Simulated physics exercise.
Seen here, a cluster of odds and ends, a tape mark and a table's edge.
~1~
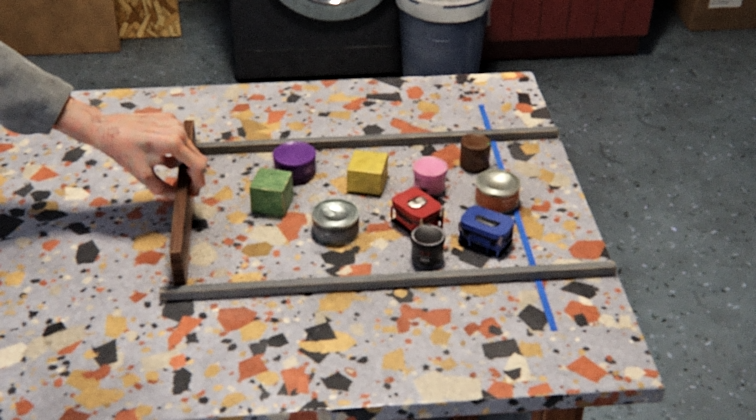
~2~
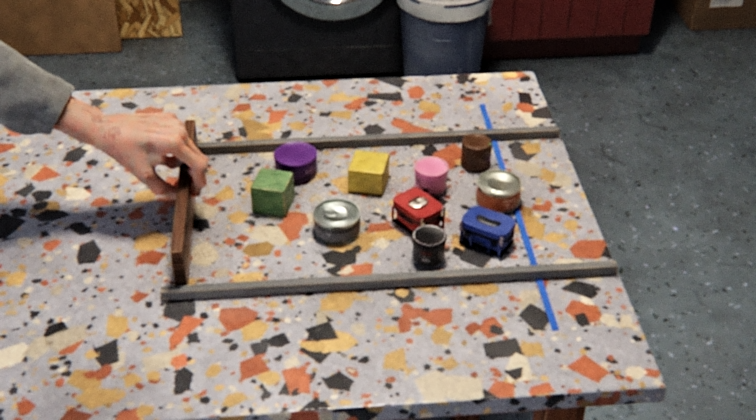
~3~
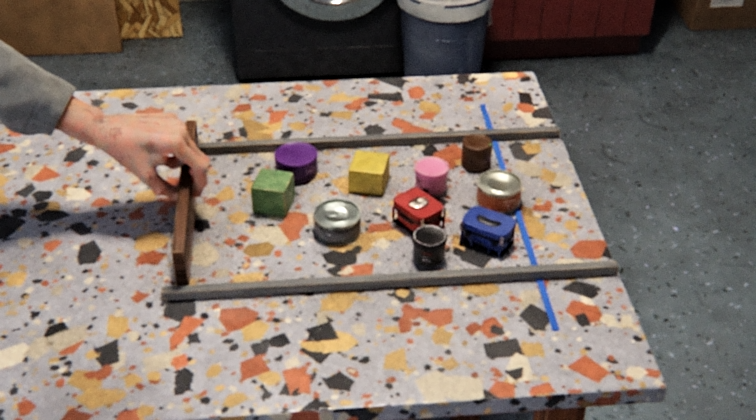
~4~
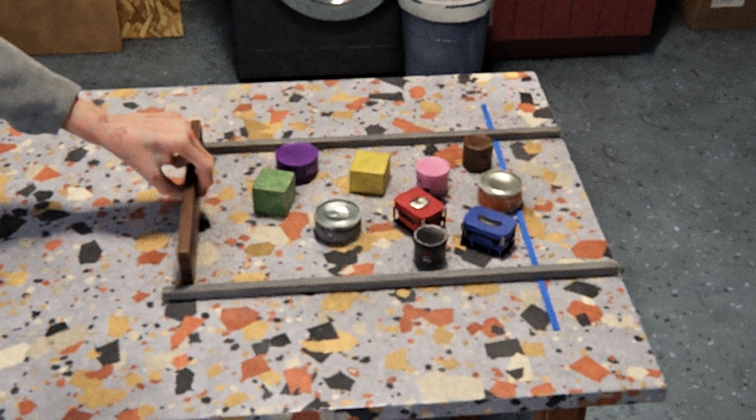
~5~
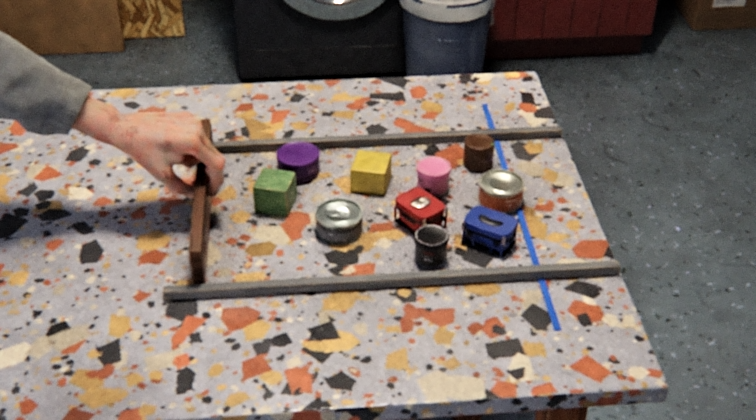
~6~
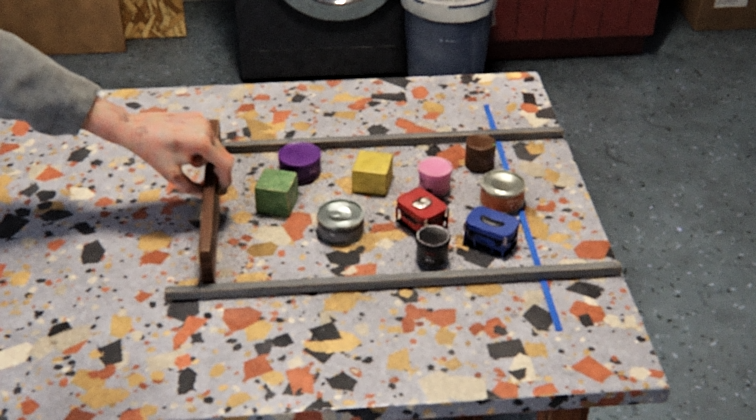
A hand at the left grips a dark wooden board standing upright between two grey rails on a speckled terrazzo-patterned table, seen from above at an angle in a room with a dark floor. Ahead of it sit purple, green, yellow, pink, silver, red and black objects, with brown, orange and blue ones near blue tape at the right. The board stays nearly still, then slides slightly right, touching nothing.
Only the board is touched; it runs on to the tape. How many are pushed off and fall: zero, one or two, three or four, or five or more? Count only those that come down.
Here the number that fall off is one or two.
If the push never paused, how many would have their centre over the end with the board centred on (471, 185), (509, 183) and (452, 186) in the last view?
The counts: 0, 2 and 0.
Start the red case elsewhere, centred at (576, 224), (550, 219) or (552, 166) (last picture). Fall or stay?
Place by place, it holds on; does not fall; is lost.
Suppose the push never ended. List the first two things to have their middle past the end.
In order: The orange pot, the pink pot.
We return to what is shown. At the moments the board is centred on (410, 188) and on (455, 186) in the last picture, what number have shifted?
10 and 10.
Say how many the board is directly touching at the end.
In contact: 4.
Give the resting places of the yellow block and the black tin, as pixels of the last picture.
The yellow block stops around (564, 163); the black tin around (551, 241).
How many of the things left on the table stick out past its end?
That would be 2.
A little later, none off yet; orange pot at rest near (502, 192); brown lid at rest near (480, 153); blue case at rest near (491, 232).
Next, none off yet; orange pot shifted about its own width near (534, 200); brown lid shifted a little near (492, 149); blue case shifted a little near (518, 237).
When it is over, the number that fall off is one or two; down, pink pot and orange pot.
